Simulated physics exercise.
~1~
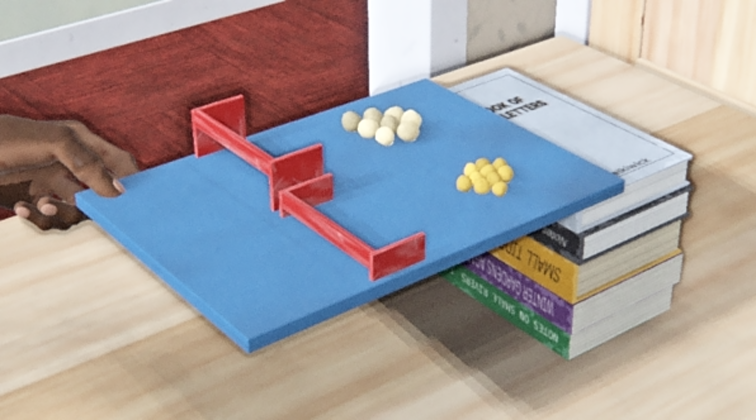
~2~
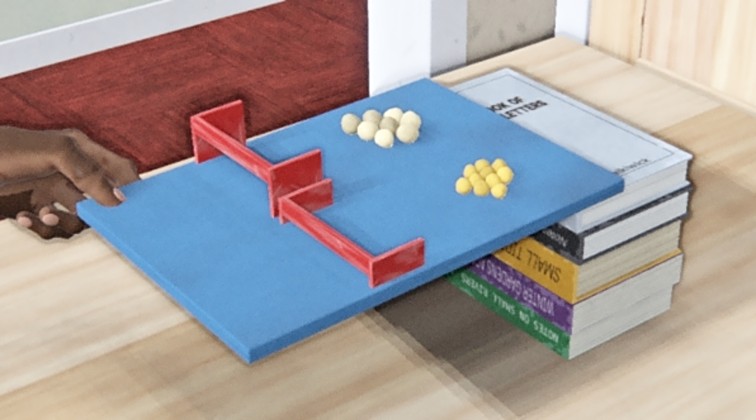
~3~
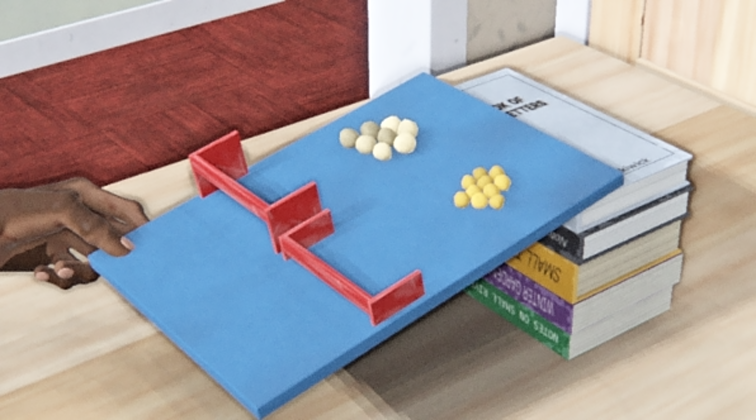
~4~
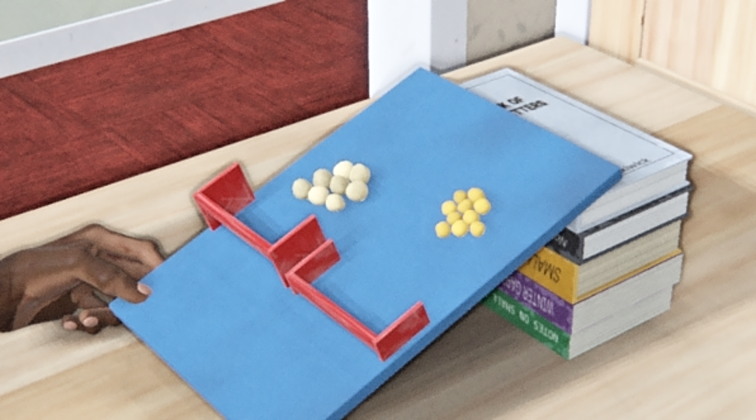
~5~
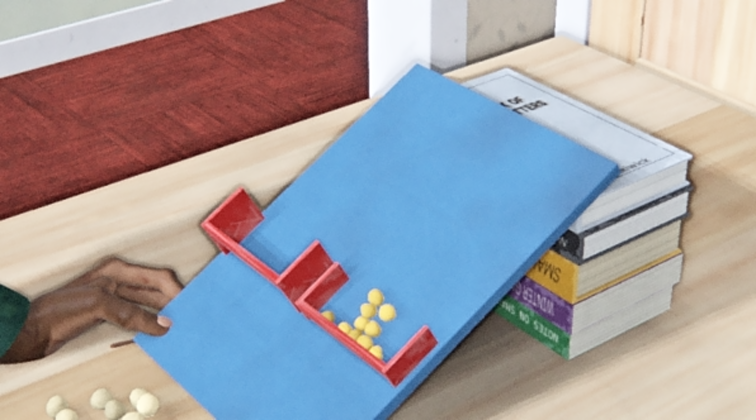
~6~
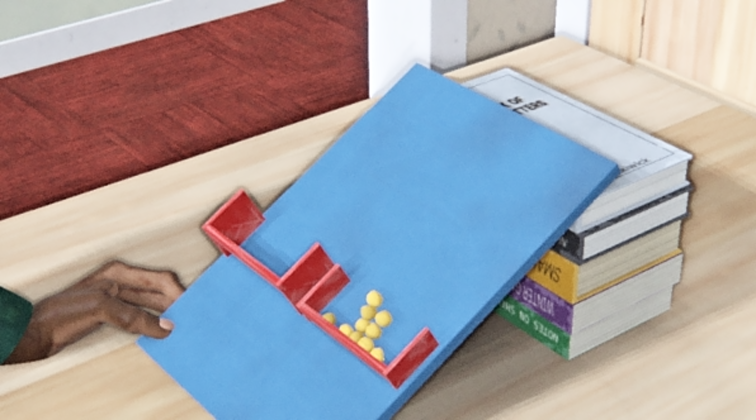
A blue board dominates the view, seen from slightly above on a pale wooden surface, its right end resting on a stack of books and its left corner held by a hand. Two joined red barriers cross it, with cream balls farther back and yellow balls nearer on the upper part. The hand lowers its end, and the board tilts steadily. Both groups begin sliding down toward the barriers. The yellow balls gather behind the near barrier, while the cream ones get past theirs and off the board to the lower left, then leave view.
